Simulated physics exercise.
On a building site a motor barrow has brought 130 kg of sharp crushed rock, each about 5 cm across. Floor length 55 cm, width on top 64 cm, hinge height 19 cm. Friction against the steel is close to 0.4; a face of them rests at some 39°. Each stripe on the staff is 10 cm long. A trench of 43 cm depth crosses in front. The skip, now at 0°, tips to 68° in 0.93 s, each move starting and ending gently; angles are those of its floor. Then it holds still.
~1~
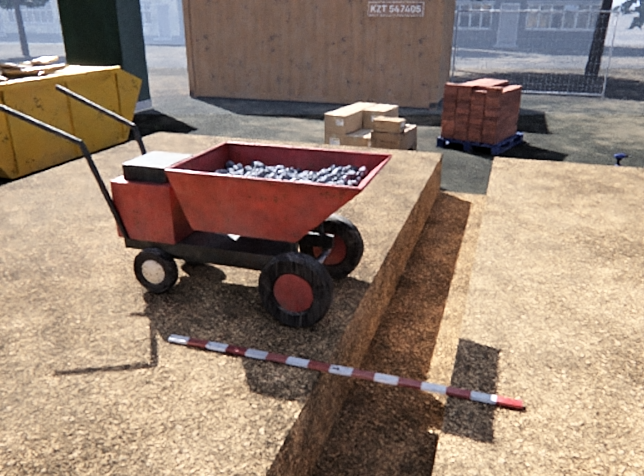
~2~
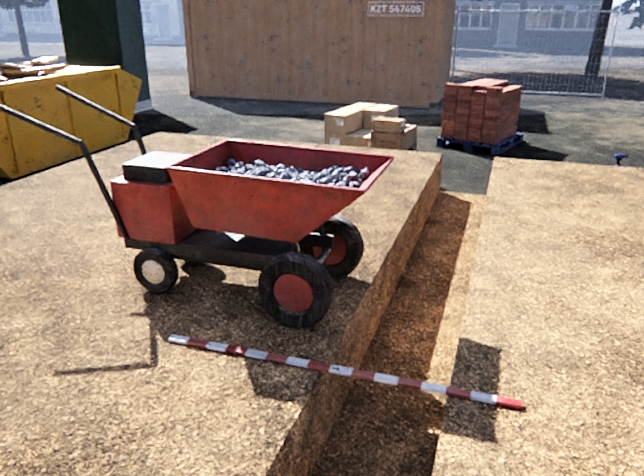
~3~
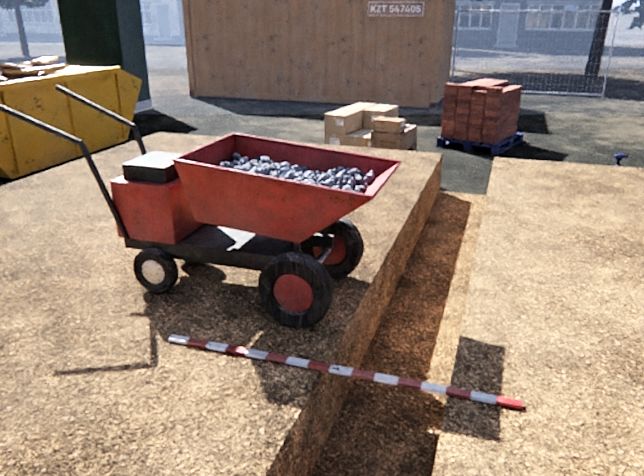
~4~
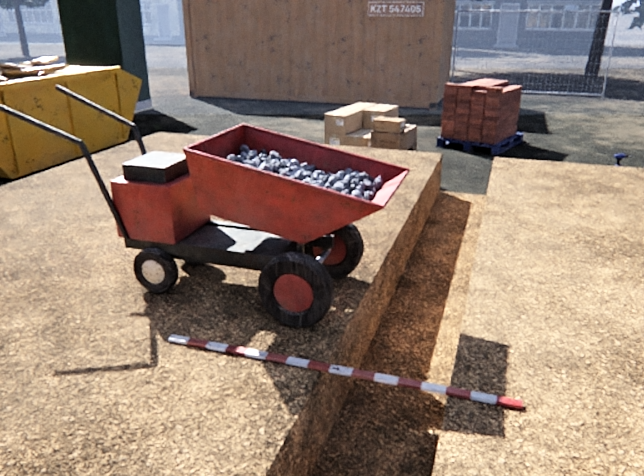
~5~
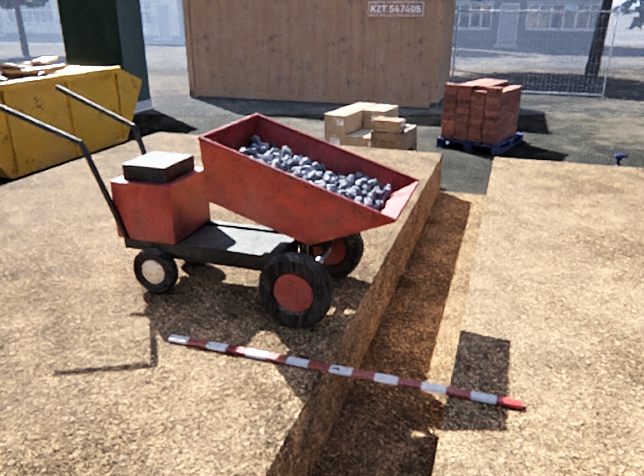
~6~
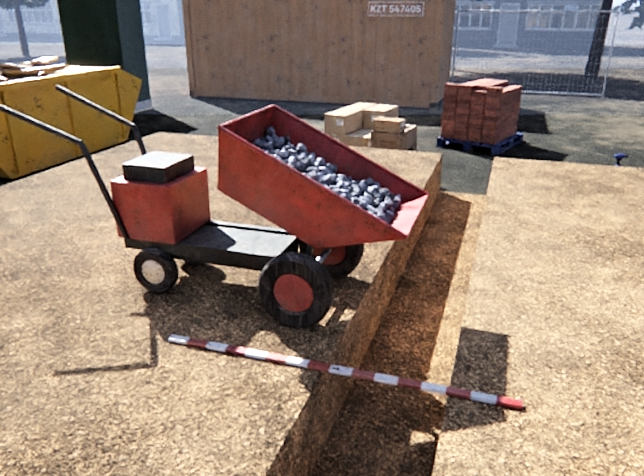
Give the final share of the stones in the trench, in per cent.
Roughly 67 per cent ends in the trench.
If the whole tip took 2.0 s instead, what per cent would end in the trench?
In that case some 75 per cent.
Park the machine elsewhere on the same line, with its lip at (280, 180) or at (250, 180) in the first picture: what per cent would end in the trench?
Near 100 per cent from the first place, 65 from the second.
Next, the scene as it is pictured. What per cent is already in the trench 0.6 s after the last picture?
Some 15 per cent.
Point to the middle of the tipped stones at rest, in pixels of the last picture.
Their middle is at about (444, 371).
Then, 0.3 s after the last picture the floor is at 58°, 100 % in the skip; the foremost stones are at (424, 278).
Then, 0.6 s after the last picture the floor is at 68°, 77 % in the skip, 17 % in the trench, 7 % past the trench; the foremost stones are at (484, 325).
Then, 1.0 s after the last picture the floor is at 68°, 31 % in the skip, 36 % in the trench, 33 % past the trench; the foremost stones are at (595, 344).
Then, 2.9 s after the last picture the floor is at 68°, 0 % in the skip, 67 % in the trench, 33 % past the trench; the foremost stones are past the picture's edge.
